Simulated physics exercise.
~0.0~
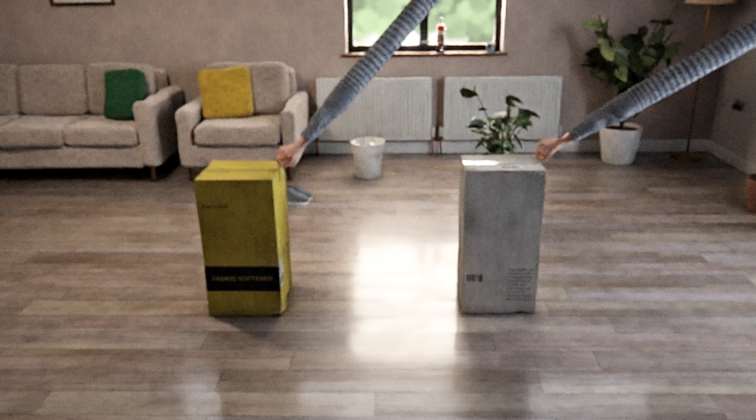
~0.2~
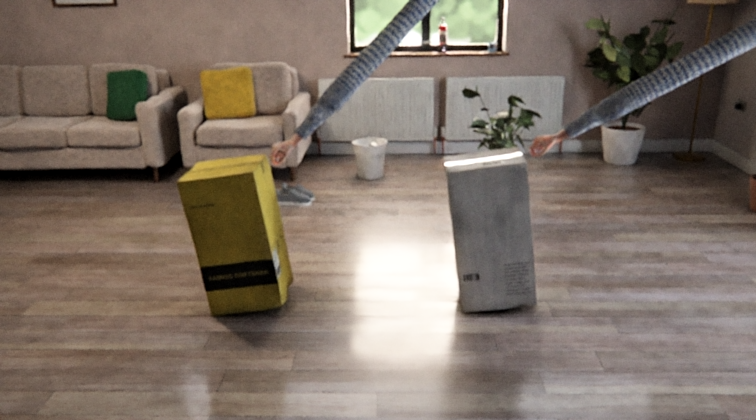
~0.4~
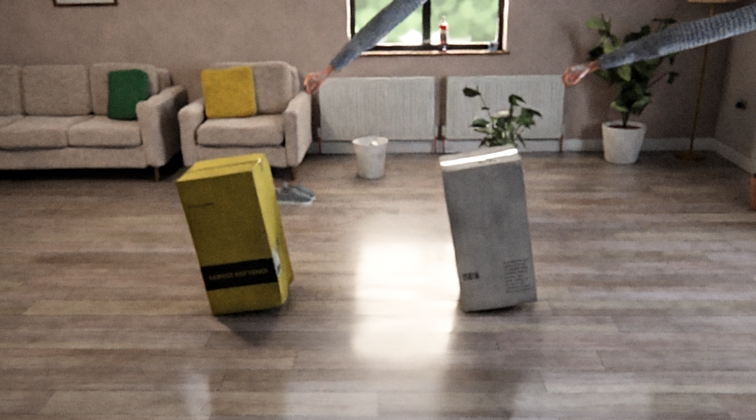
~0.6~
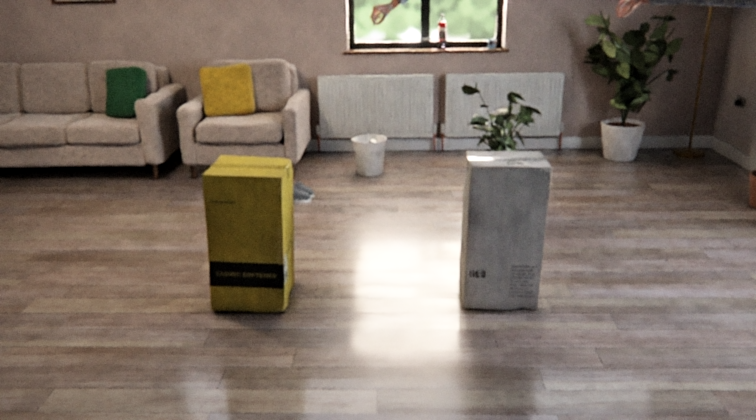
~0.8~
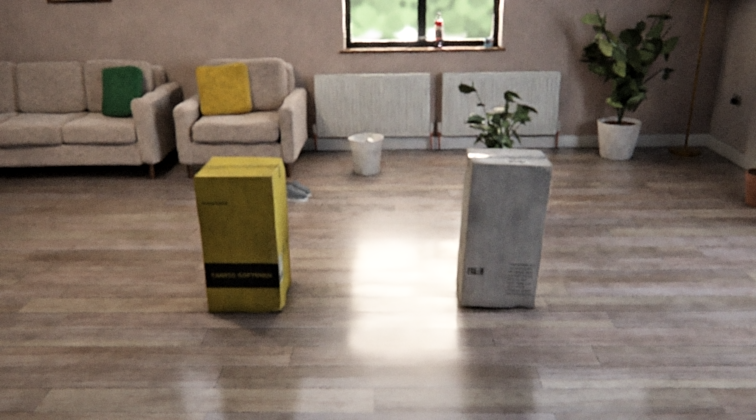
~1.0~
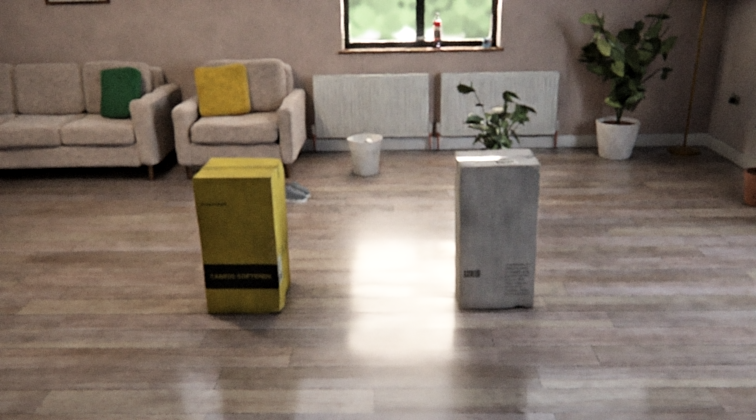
A yellow parcel on the left and a white parcel on the right stand tall on a wooden floor, seen from the front by a slightly swaying camera in a living room with pale sofas, a window, radiators and plants. Two hands on long grey-sleeved arms push at their upper right edges, and both parcels tip to the left. The hands let go and draw back up and to the right while the parcels lean. Both then rock back to the right, the yellow one wobbling slightly. Finally, both settle upright on their bases, with the arms gone.
